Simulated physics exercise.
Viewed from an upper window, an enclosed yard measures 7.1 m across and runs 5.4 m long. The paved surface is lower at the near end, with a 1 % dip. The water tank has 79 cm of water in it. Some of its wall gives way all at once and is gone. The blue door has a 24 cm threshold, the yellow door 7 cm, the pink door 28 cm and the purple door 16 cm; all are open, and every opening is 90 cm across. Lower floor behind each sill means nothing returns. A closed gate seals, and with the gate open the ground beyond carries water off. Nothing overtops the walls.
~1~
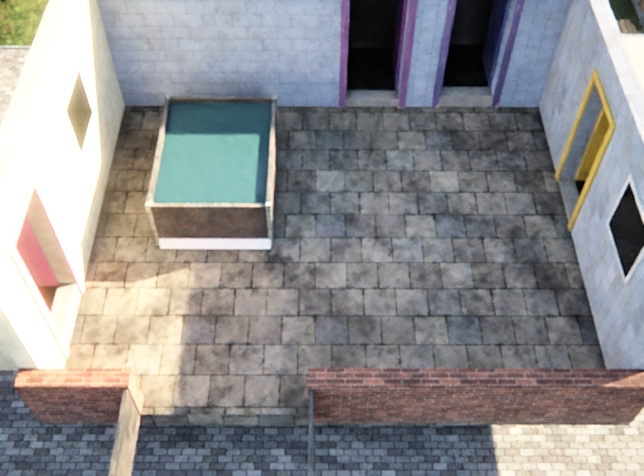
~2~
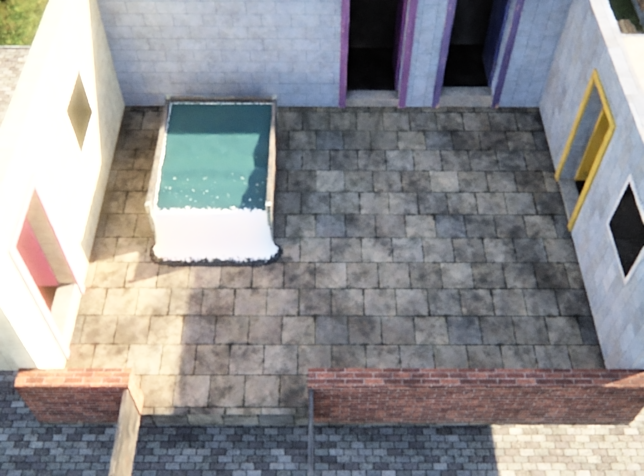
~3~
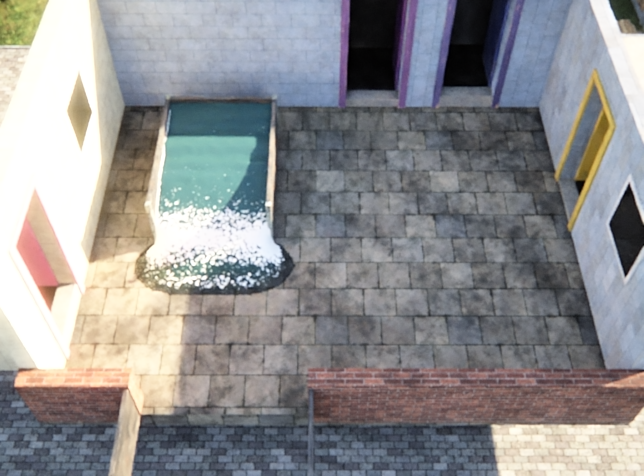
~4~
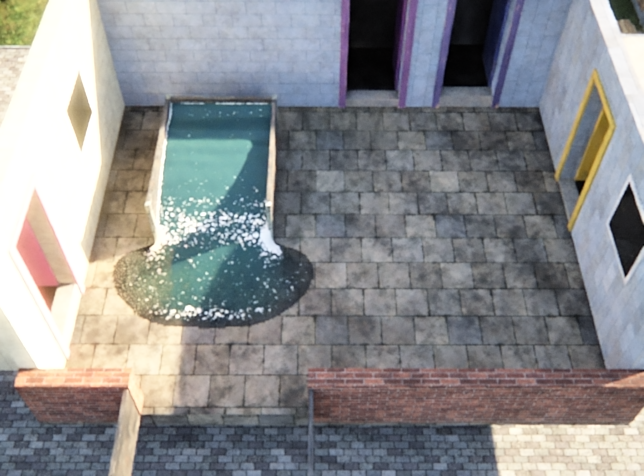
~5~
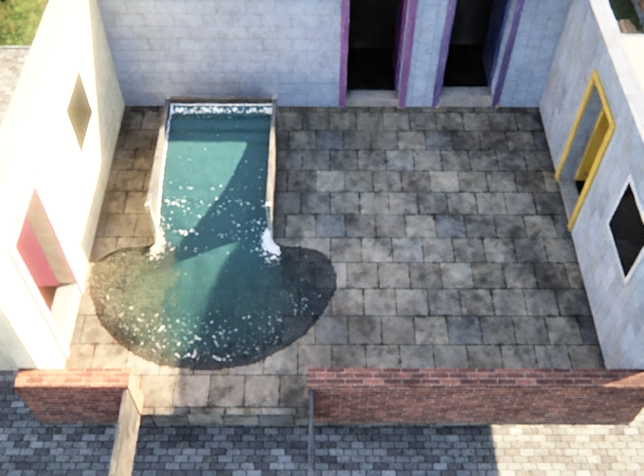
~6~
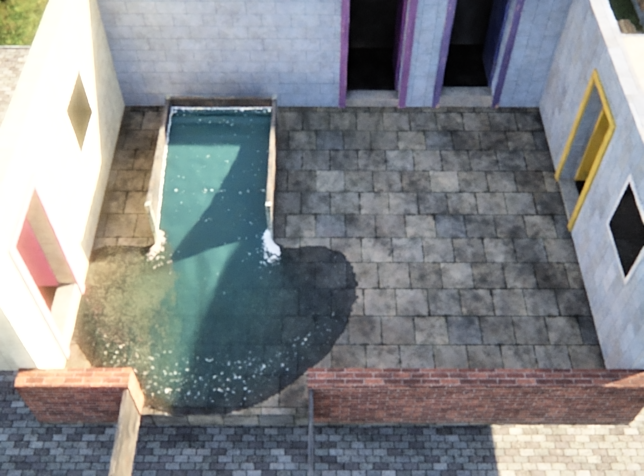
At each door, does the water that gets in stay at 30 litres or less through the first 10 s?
Taking them in turn: At the blue door, yes; at the yellow door, yes; at the pink door, yes; at the purple door, yes.
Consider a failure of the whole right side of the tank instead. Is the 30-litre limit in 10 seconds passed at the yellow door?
Well, at yellow it would be too much.
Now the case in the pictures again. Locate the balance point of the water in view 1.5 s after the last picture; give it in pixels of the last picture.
I'd put it close to (214, 274).
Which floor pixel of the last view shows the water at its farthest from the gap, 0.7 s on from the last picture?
Around pixel (426, 397).
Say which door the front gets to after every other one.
I'd say the purple one.
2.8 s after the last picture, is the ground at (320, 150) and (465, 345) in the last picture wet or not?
Untouched, soaked.
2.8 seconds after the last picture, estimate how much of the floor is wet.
Wet share: Near 45 percent.
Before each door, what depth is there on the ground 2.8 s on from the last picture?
Centimetres: Blue 0 / yellow 0 / pink 17 / purple 0.
Then, 0.7 s after the last picture water covers 30 % of the floor and is deepest (42 cm) near (59, 396); blue door not reached, yellow door not reached, pink door 16 cm at the sill, 0 L in, purple door not reached.
Then, 1.5 s after the last picture water covers 30 % of the floor and is deepest (36 cm) near (59, 396); blue door not reached, yellow door not reached, pink door 24 cm at the sill, 0 L in, purple door not reached.
Then, 2.8 s after the last picture water covers 45 % of the floor and is deepest (18 cm) near (126, 334); blue door not reached, yellow door not reached, pink door 17 cm at the sill, 1 L in, purple door not reached.
Then, 5.3 s after the last picture water covers 60 % of the floor and is deepest (12 cm) near (121, 127); blue door not reached, yellow door 3 cm at the sill, 0 L in, pink door 8 cm at the sill, 1 L in, purple door not reached.
Then, 9.3 s after the last picture water covers 85 % of the floor and is deepest (6 cm) near (552, 397); blue door 2 cm at the sill, 0 L in, yellow door 2 cm at the sill, 0 L in, pink door 4 cm at the sill, 1 L in, purple door 2 cm at the sill, 0 L in.
